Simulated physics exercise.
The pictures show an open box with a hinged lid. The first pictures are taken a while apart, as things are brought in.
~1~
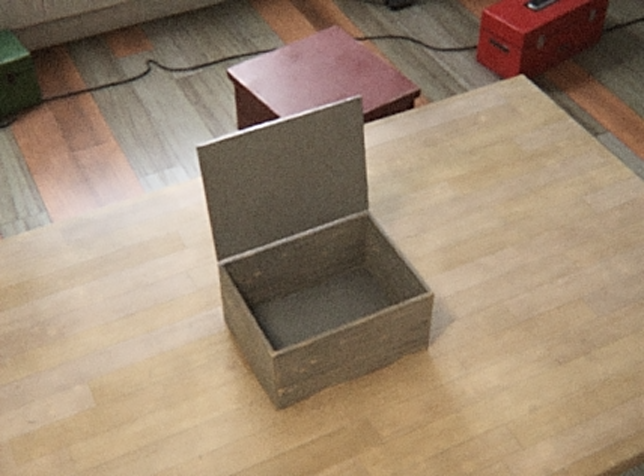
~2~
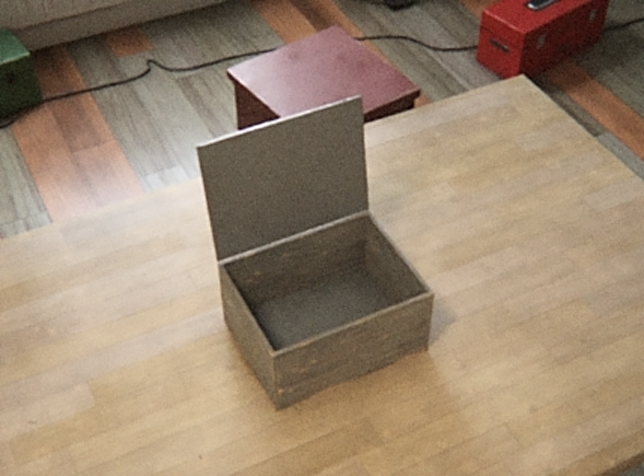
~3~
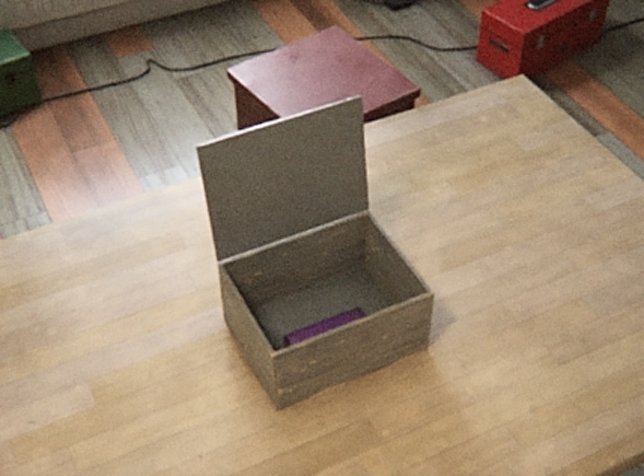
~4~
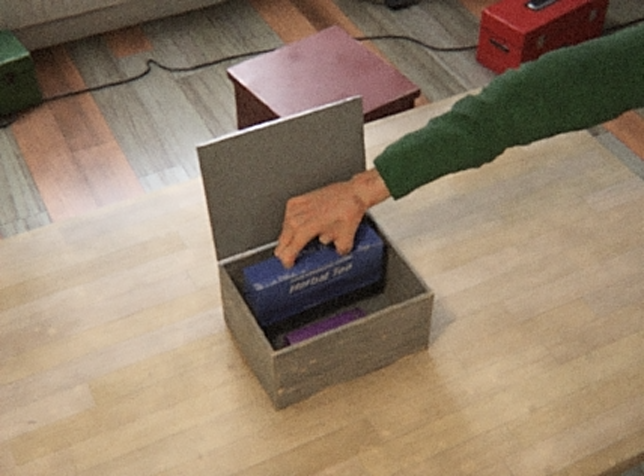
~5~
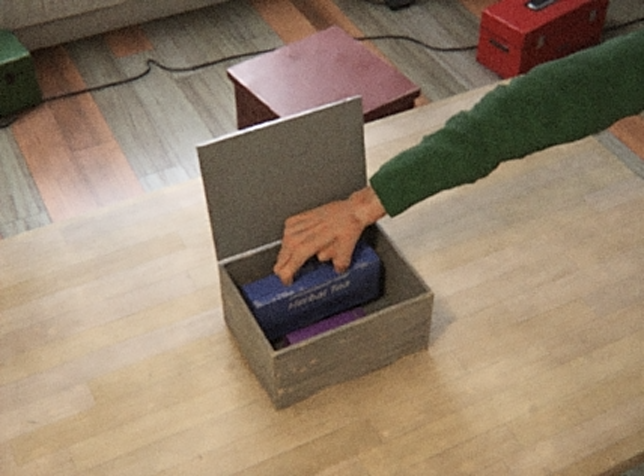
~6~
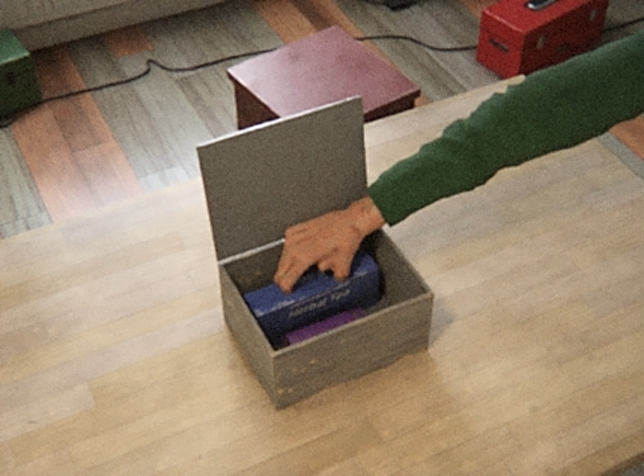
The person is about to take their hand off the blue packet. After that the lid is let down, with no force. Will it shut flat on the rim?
The lid closes.
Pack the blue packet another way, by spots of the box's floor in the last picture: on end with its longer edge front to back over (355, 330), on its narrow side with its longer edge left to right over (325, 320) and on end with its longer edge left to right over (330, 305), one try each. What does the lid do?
In the first case it is held up; in the second case it shuts flat; in the third case it will not close.
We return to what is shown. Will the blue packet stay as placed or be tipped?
The blue packet stays as placed.
Then, 1.40 s after the last picture, lid 72° above the rim.
Then, 1.90 s after the last picture, lid 31° above the rim.
At rest, lid shut; both in place. Seen from the same camera at the end, blue packet near (312, 300).
